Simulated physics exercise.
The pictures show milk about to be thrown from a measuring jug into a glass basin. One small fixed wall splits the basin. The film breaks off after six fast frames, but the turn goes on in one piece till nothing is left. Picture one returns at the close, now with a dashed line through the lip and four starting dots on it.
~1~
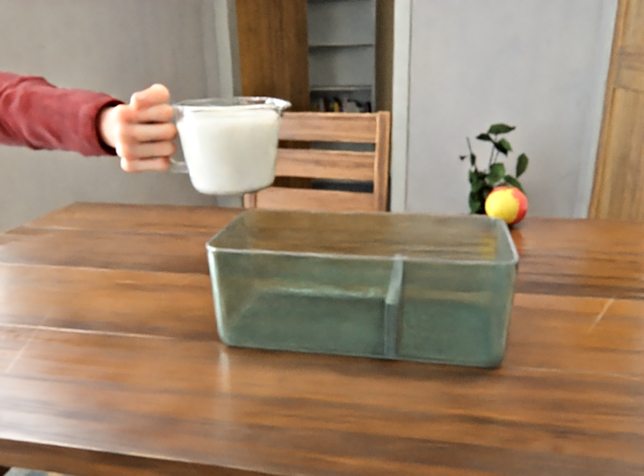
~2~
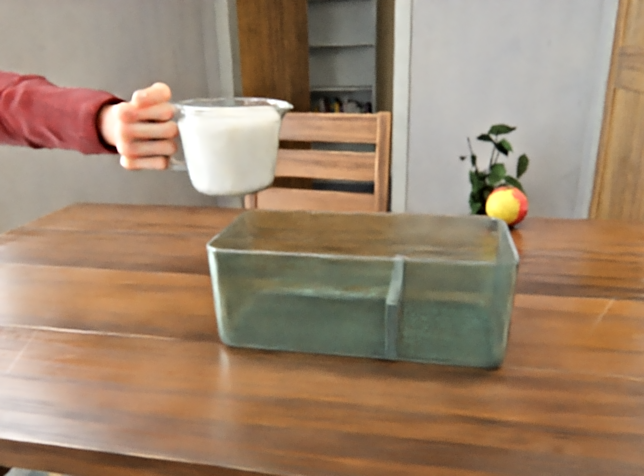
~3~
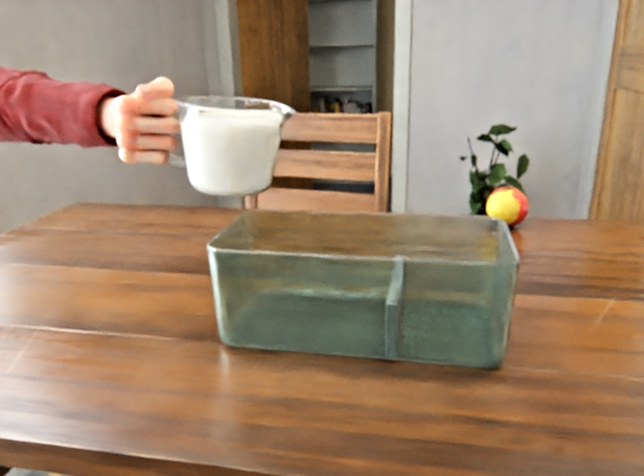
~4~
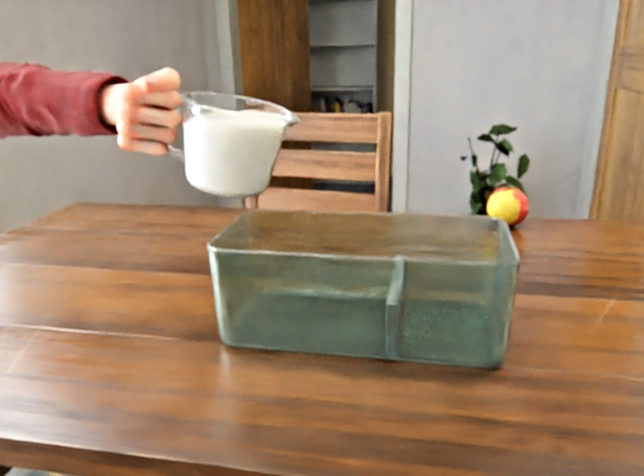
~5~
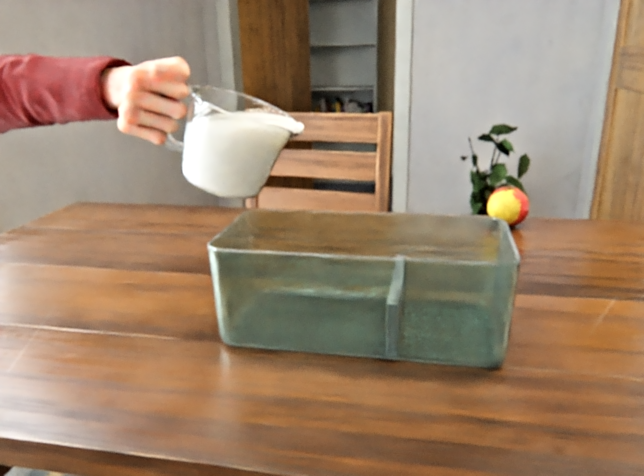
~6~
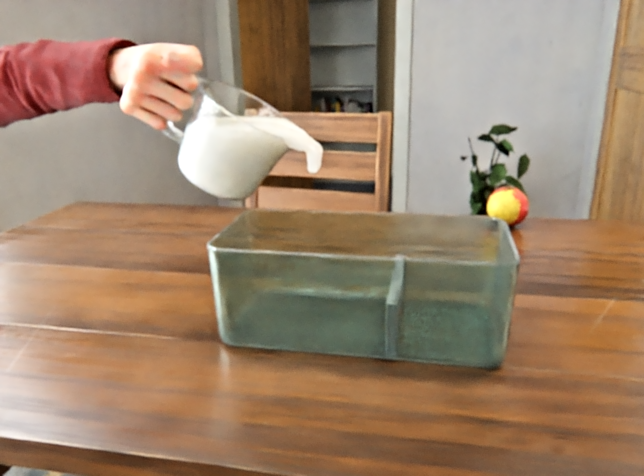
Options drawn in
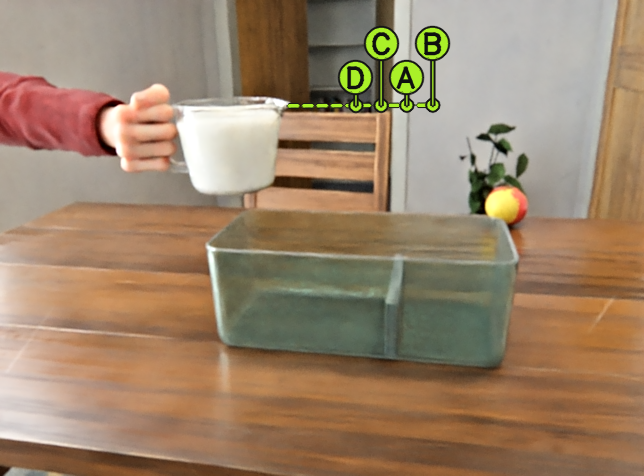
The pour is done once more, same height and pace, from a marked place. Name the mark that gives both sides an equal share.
I would pick dot D.
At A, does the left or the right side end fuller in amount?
More ends on the right.
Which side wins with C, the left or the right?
The right side.
In lime, A at (406, 105); B at (432, 105); C at (381, 105); D at (355, 105).
With A, about 9 % ends left of the wall and 89 % right of it.
With B, about 10 % ends left of the wall and 88 % right of it.
With C, about 23 % ends left of the wall and 77 % right of it.
With D, about 51 % ends left of the wall and 48 % right of it.
